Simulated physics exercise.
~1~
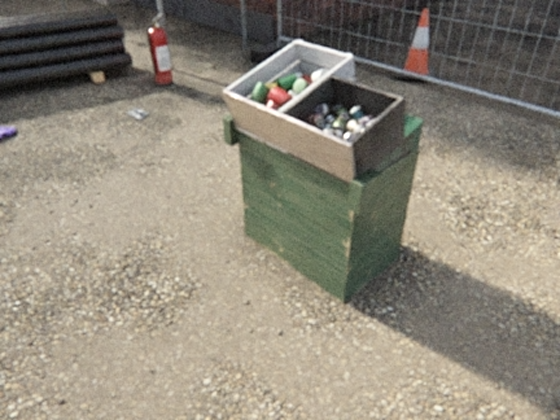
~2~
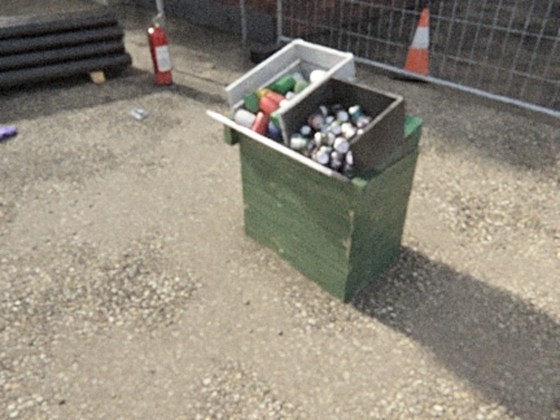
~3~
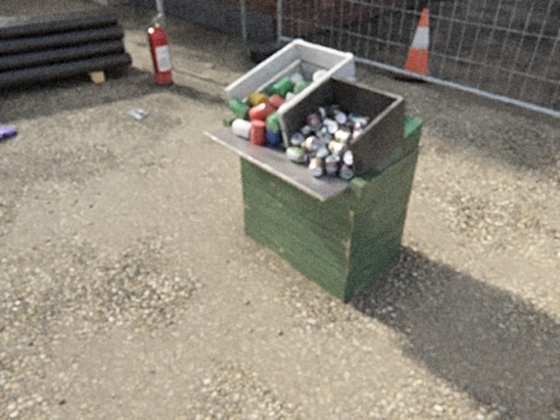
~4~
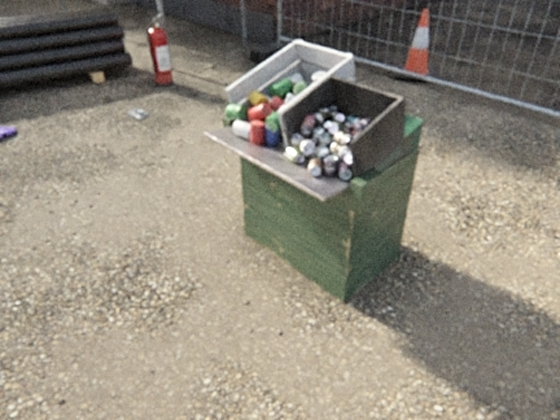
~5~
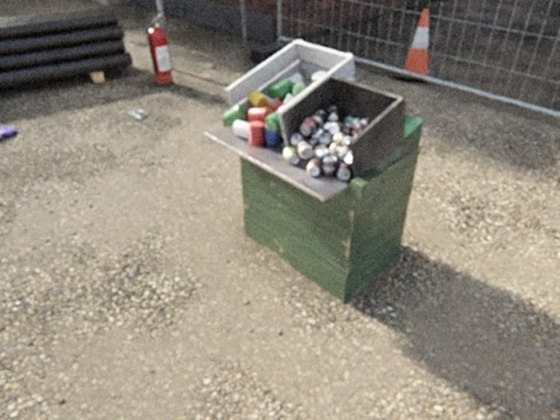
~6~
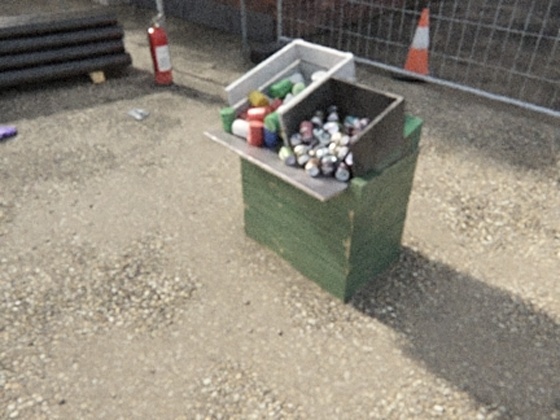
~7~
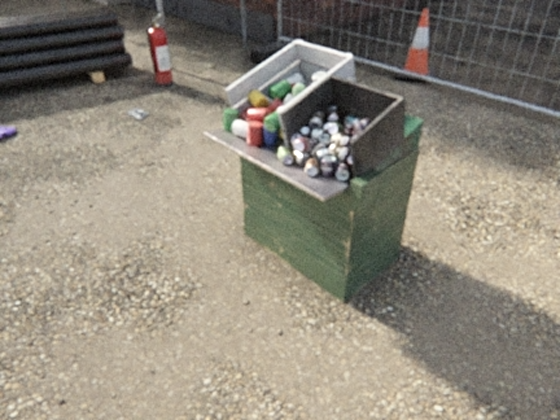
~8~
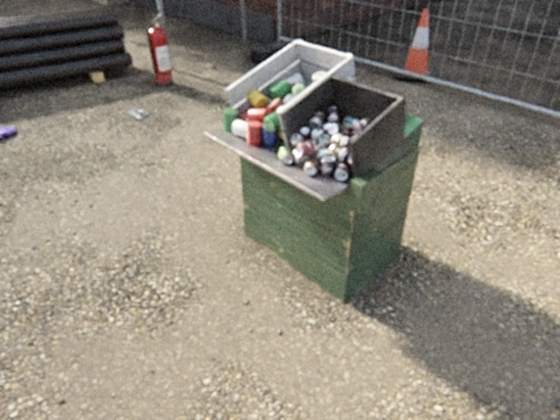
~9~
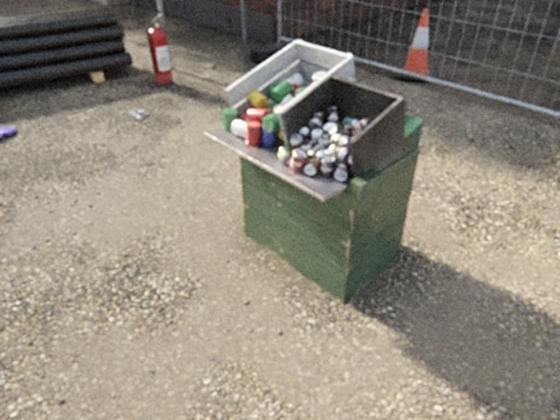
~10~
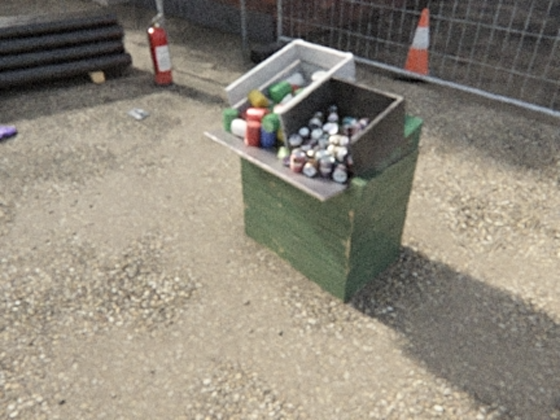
Green crate outdoors holding a black bin and a white bin, their front flap dropping open, cans and jars sliding onto it and staying there.
